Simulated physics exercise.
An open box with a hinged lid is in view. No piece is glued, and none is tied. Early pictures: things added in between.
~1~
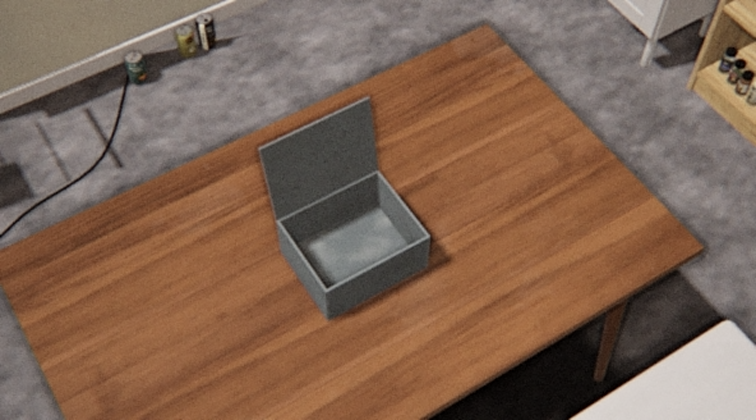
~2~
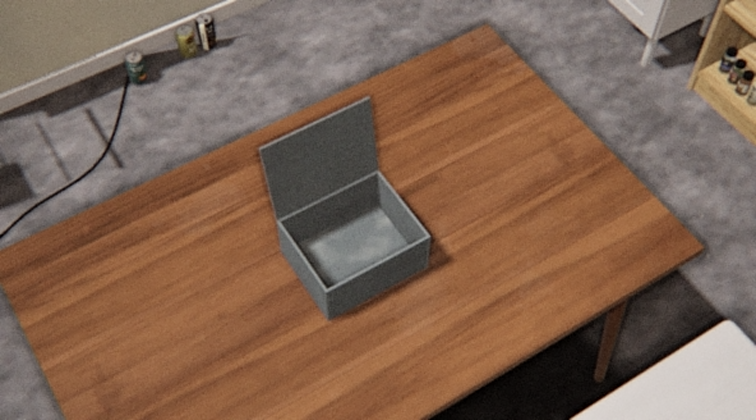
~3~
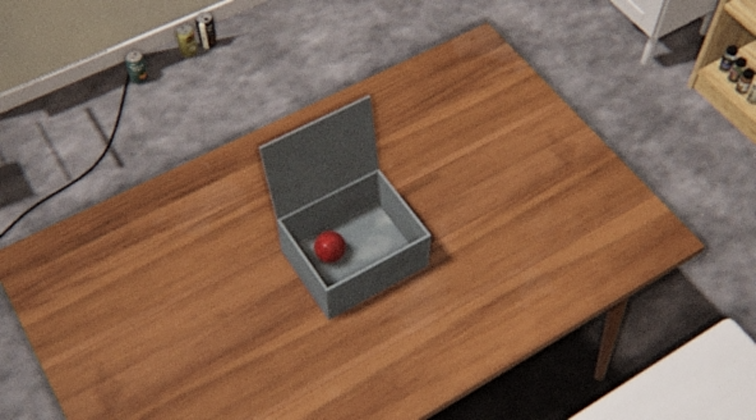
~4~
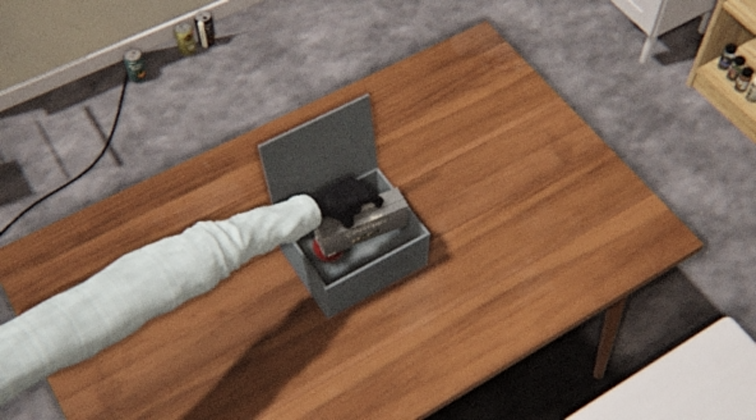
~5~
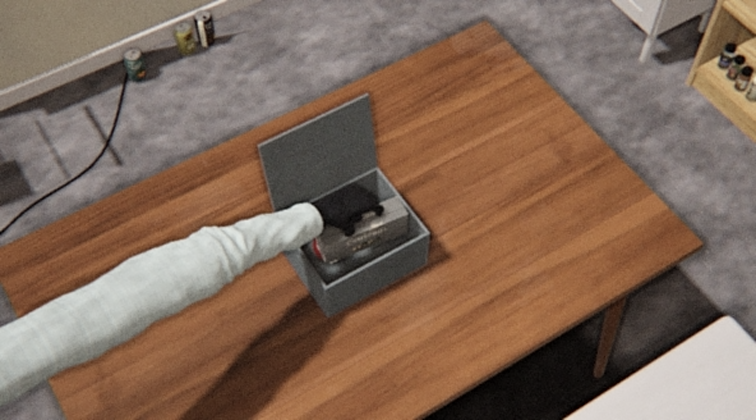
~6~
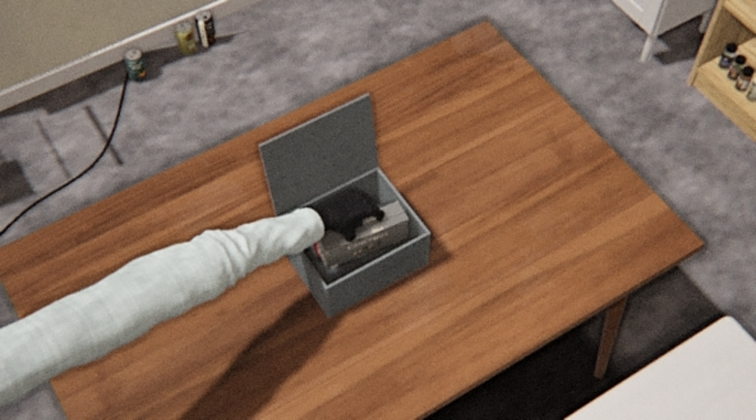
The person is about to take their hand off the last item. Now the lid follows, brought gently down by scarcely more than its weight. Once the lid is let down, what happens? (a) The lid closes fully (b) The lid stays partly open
(a) The lid closes fully.
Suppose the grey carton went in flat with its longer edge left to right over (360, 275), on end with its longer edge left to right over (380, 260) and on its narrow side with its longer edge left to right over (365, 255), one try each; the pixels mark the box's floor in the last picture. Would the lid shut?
Shut; open; shut.
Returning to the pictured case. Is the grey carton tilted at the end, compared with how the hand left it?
The grey carton stays as it was set.
Then, 1.20 s past the last view, lid starting down; grey carton displaced a little near (364, 259); red apple displaced a little.
Then, 1.80 s past the last view, lid 42° above the rim; grey carton displaced a little near (364, 259); red apple displaced a little.
Finally, lid shut; moved from the start, grey carton; red apple still in place. Final places as the last picture's camera would see them, grey carton near (364, 259).
